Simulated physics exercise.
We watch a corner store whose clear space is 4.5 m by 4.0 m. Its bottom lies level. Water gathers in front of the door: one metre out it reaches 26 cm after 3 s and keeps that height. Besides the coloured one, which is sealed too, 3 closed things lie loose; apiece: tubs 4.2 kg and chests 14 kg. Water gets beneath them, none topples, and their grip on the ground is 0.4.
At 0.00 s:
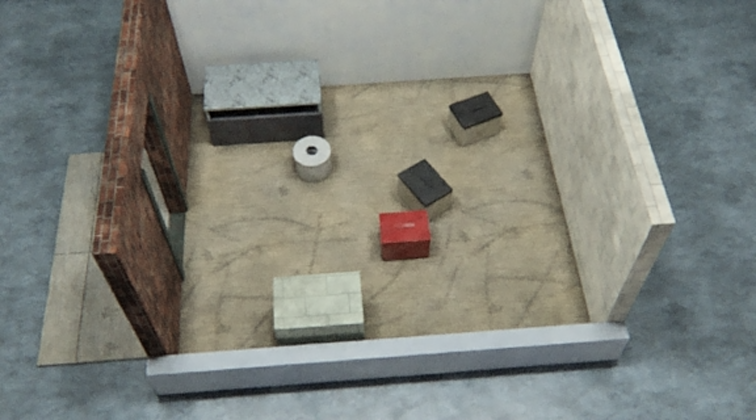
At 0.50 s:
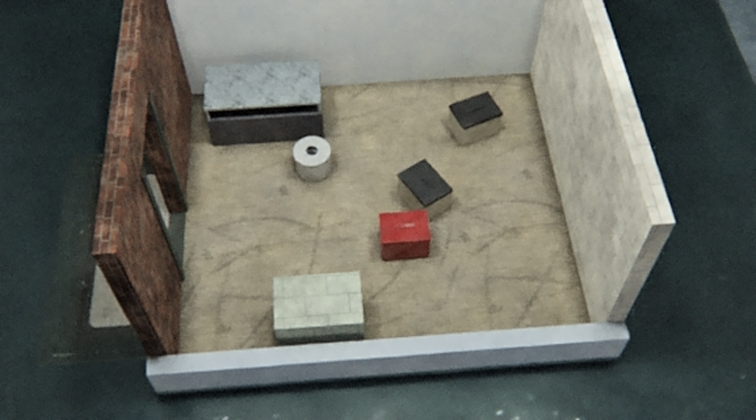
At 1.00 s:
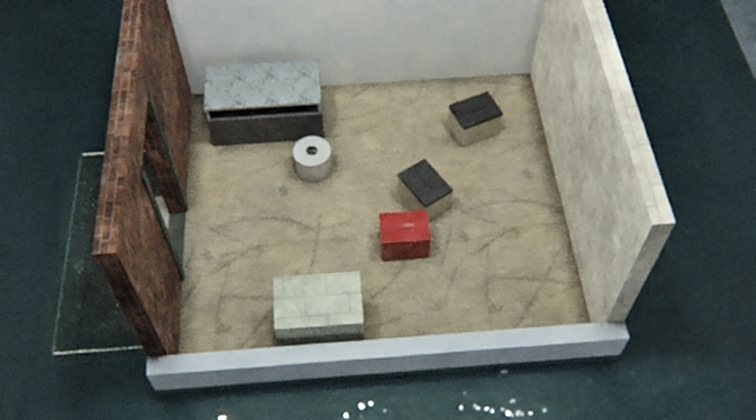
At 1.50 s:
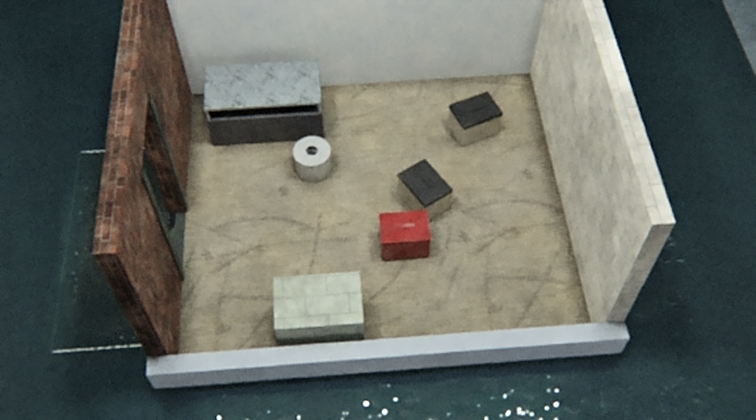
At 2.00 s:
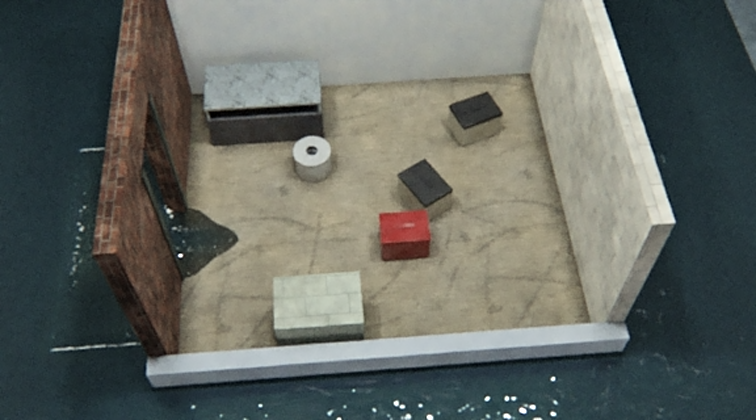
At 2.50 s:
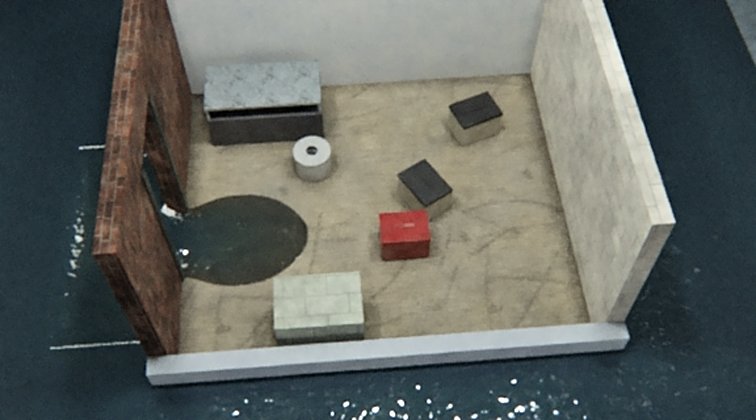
To begin with, a red chest and several other containers sit on the dry floor of a roofless room with a brick wall at left. Dark water spreads over the ground outside, then enters through the doorway and widens into a rounded pool, while the objects stay still.
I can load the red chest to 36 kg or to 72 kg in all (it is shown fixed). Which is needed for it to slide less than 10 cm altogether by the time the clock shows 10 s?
I expect that the smaller load will do.
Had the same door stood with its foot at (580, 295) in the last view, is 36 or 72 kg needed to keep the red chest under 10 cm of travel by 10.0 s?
Then only the larger load is enough.
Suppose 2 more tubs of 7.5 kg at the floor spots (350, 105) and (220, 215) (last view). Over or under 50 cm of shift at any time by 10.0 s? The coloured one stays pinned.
In that order: Under, past it.
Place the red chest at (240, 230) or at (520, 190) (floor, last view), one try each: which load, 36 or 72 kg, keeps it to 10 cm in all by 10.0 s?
In that order: Only the larger holds; either load holds.
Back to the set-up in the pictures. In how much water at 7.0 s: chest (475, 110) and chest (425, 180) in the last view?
About 6 and 6 cm.
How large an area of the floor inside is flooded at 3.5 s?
About 5.5 m2.
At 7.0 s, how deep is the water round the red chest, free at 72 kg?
Roughly 6 cm.
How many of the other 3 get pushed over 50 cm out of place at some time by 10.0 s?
3 of them.
After 3.5 s the red chest would be 0 cm from its start with 36 kg and 0 cm from its start with 72 kg; 2 cm of water round it then.
After 4.5 s the red chest would be 0 cm from its start with 36 kg and 0 cm from its start with 72 kg; 7 cm of water round it then.
After 7.0 s the red chest would be 0 cm from its start with 36 kg and 0 cm from its start with 72 kg; 6 cm of water round it then.
After 10.0 s the red chest would be 0 cm from its start with 36 kg and 0 cm from its start with 72 kg; 10 cm of water round it then.
